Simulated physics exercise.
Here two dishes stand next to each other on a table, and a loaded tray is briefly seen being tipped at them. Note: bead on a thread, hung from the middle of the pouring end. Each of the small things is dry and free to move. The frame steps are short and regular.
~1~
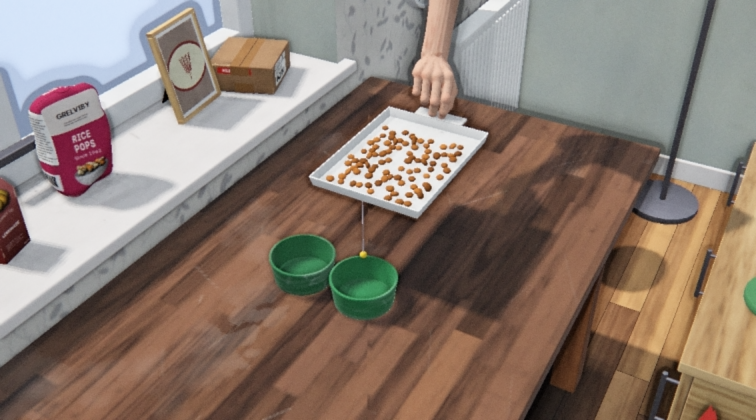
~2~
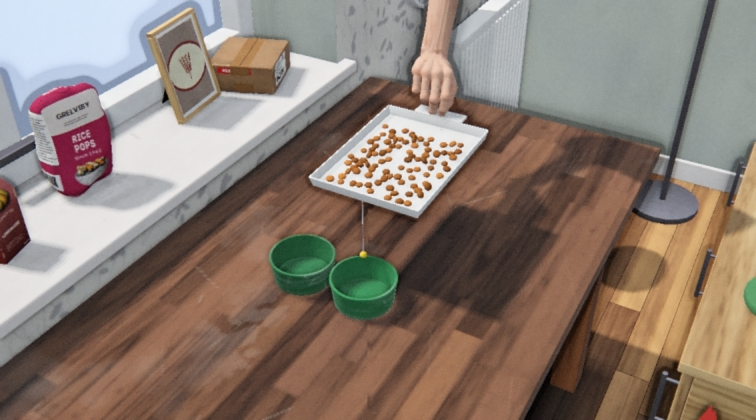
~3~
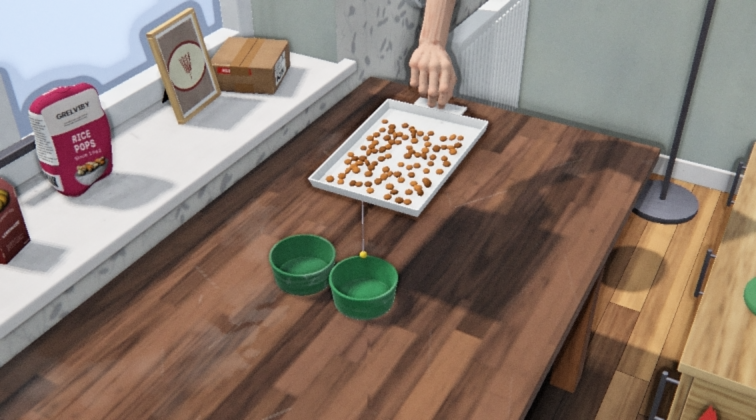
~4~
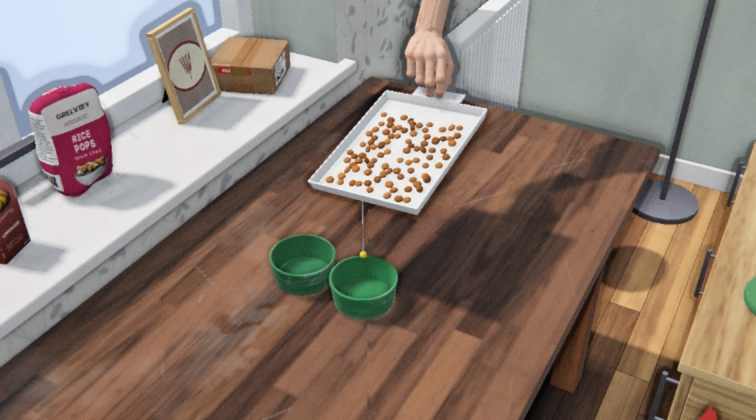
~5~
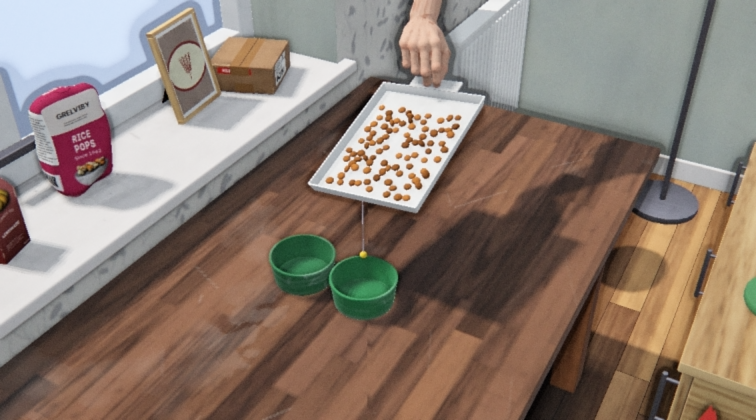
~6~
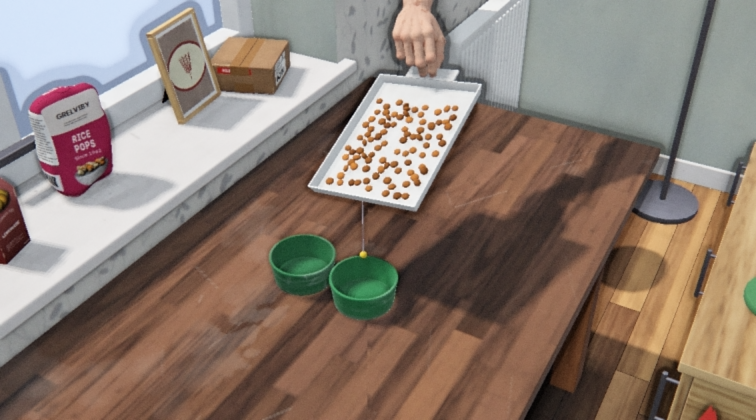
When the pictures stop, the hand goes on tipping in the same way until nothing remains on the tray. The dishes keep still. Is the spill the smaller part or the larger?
The dishes will gather the main share.
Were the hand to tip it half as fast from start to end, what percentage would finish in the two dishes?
I'd put it at some 90 per cent.
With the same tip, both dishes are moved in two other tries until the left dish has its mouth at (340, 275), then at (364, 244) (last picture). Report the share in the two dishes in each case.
Around 30 % followed by around 0 %.
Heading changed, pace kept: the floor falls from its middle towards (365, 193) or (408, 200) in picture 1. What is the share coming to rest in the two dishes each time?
Respectively 70 and 20 in a hundred.
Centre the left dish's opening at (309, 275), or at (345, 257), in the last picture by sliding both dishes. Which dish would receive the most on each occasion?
In the first try it's the leftmost dish, and in the second it's the leftmost dish.
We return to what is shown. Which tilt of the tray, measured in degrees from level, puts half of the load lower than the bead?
95°.
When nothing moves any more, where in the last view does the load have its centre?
The centre comes to rest near (310, 273).
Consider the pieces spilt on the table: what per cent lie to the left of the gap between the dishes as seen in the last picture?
About 40 percent.
Soon after the last picture, tray tipped steeply; nearly all on the tray; a small part in the air.
A little later, tray tipped past a quarter turn; a small part on the tray; a small part in the right dish; about two thirds in the left dish; a small part outside both; a small part in the air.
Later still, tray tipped past a quarter turn; a small part in the right dish; most in the left dish; a small part outside both.
At rest, tray tipped past a quarter turn; a small part in the right dish; most in the left dish; a small part outside both.
